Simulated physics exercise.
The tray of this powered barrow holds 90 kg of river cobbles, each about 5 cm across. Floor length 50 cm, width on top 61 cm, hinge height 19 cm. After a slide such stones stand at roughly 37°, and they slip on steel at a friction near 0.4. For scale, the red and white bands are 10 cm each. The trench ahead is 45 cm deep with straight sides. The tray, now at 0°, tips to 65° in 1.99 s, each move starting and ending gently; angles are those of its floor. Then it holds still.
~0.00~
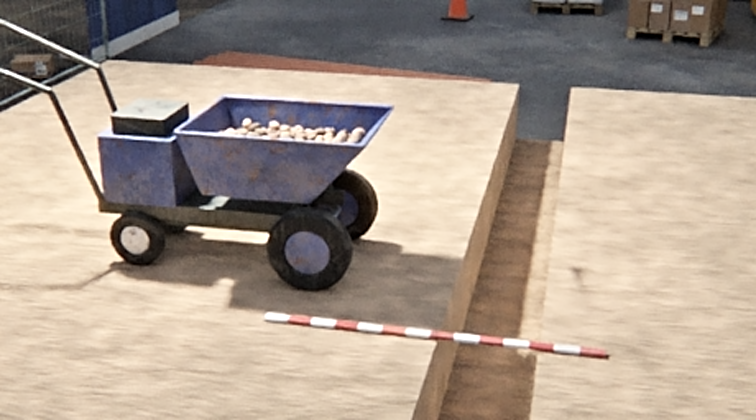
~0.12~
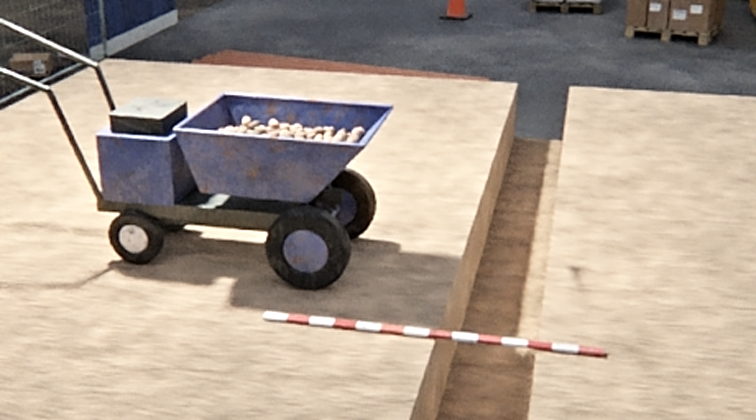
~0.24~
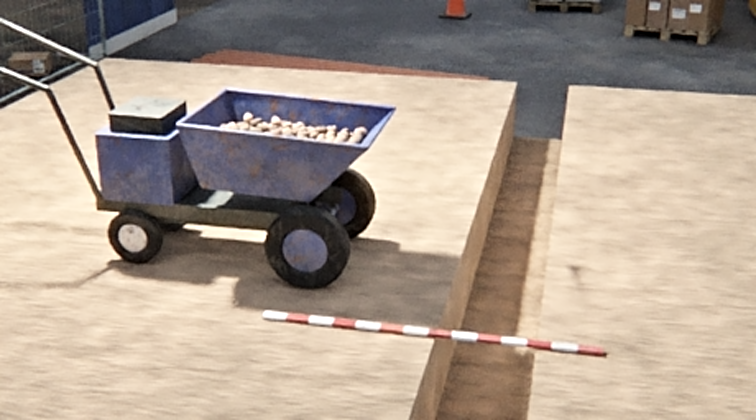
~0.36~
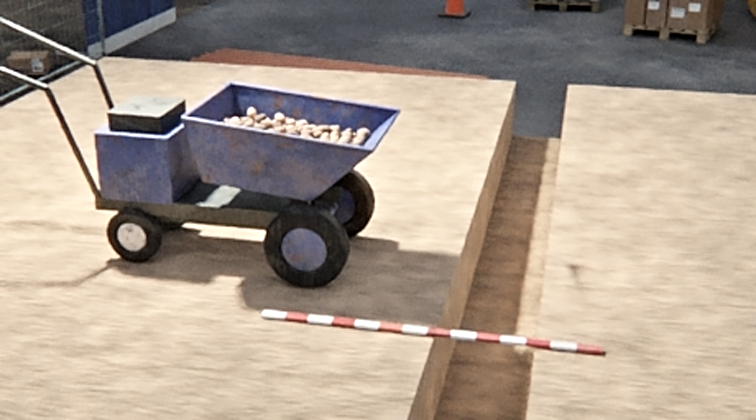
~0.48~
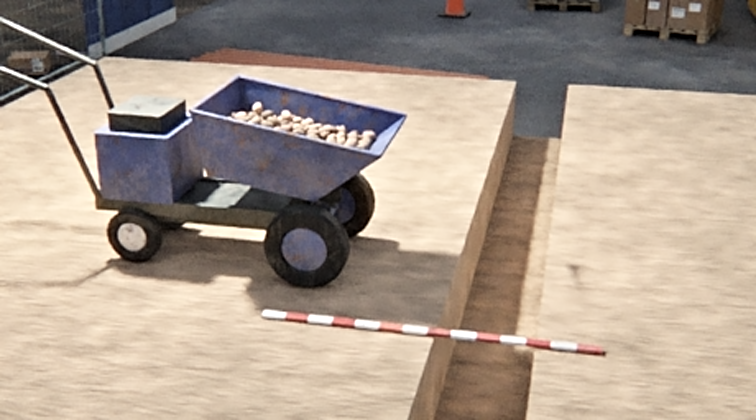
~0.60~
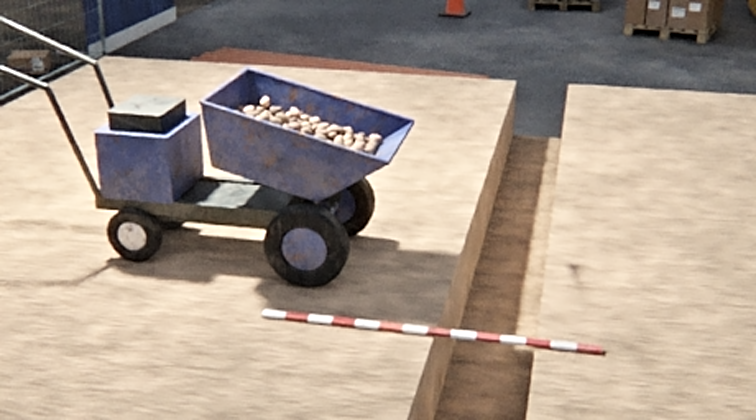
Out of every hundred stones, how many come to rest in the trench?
Some 100 per cent of it.
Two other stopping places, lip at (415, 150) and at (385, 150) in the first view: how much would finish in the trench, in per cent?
About 95 and 100 per cent.
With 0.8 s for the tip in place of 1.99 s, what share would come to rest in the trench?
It would be near 100 per cent.
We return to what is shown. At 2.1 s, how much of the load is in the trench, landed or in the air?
About 35 per cent by then.
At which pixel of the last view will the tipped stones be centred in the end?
Around (494, 349).
After 1.5 s the floor is at 55°; 100 % in the tray; the foremost stones are at (422, 213).
After 2.1 s the floor is at 65°; 64 % in the tray, 1 % short of the trench, 34 % in the trench; the foremost stones are at (527, 355).
After 2.4 s the floor is at 65°; 37 % in the tray, 1 % short of the trench, 63 % in the trench; the foremost stones are at (533, 356).
After 4.4 s the floor is at 65°; 0 % in the tray, 100 % in the trench; the foremost stones are at (532, 358).
